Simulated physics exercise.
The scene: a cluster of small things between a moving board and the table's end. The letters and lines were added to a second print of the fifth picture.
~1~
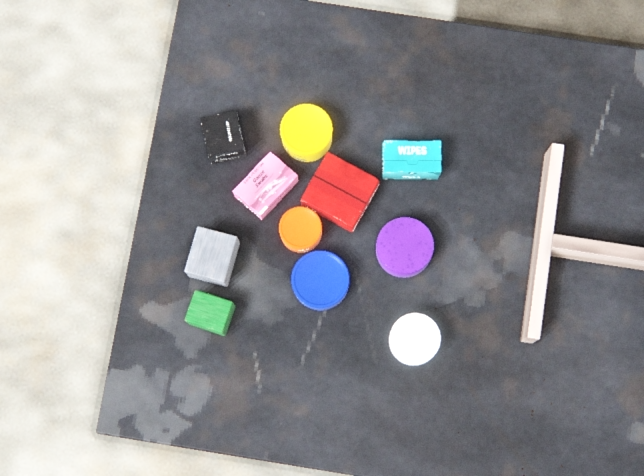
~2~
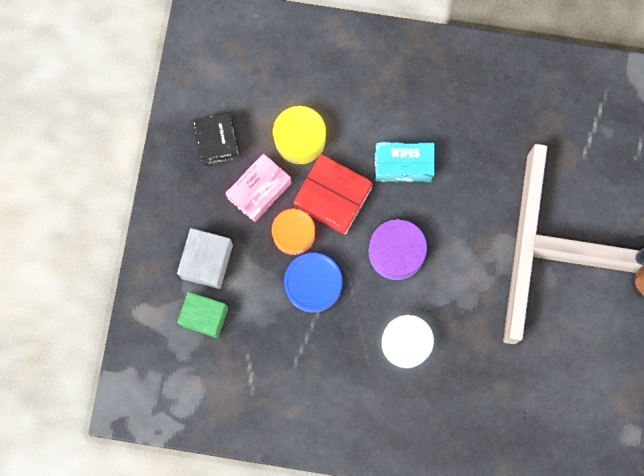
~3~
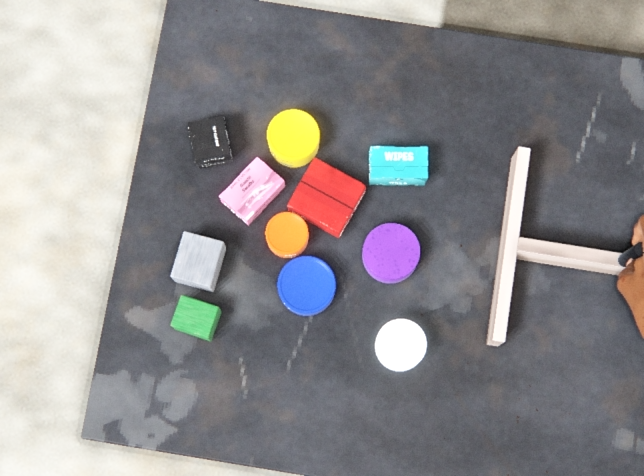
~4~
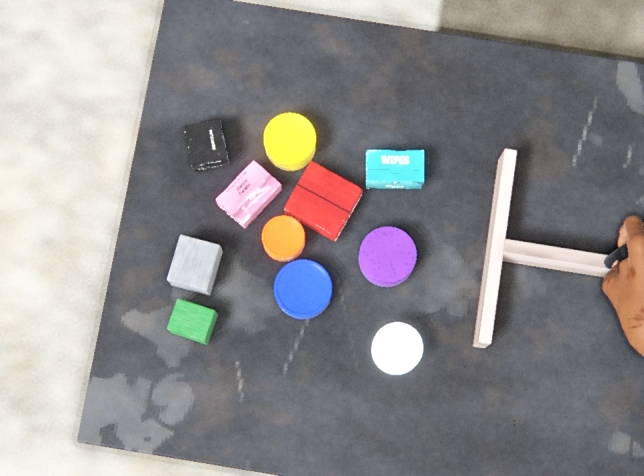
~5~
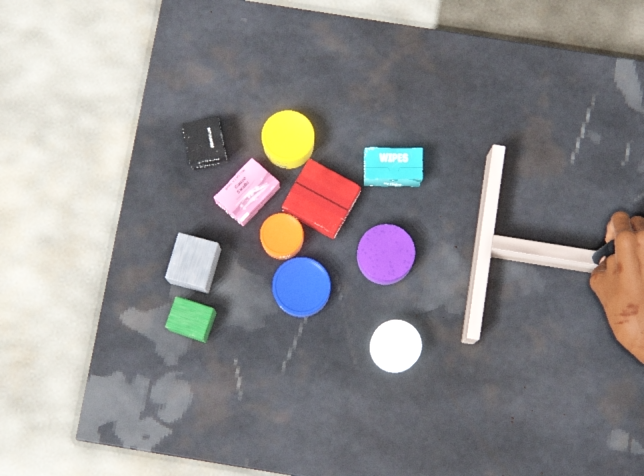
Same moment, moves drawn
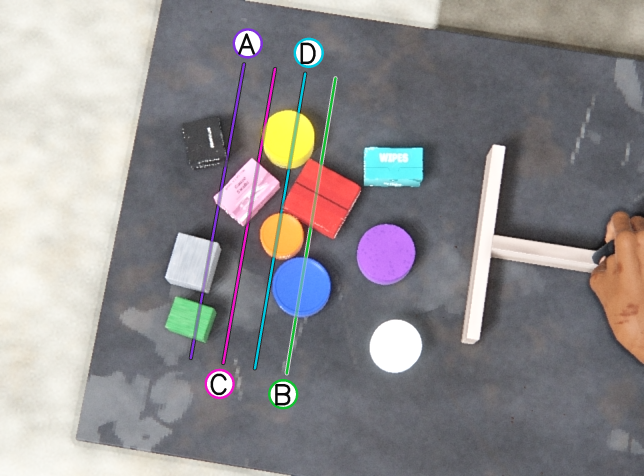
A hand slides a wooden T-shaped board slightly left toward a cluster of colourful objects.
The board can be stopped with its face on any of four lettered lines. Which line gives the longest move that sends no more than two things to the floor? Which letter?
A.
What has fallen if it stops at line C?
The black packet goes over.
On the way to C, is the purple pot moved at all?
Yes.
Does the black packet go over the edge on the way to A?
Yes.
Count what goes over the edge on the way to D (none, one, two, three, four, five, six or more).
By then, none.
On the marked copy, A at (218, 207); B at (312, 222); C at (250, 212); D at (281, 217).
Following A. Soon after the start, board (389, 225); white pot (378, 353); turquoise box (363, 159).
Later, board (294, 210); black packet (167, 118); pink box (184, 163).
In the end, board (220, 199); black packet over the edge; pink box over the edge; two fallen.
As for the rest, B is within the limit but short; C is within the limit but short; D is within the limit but short.
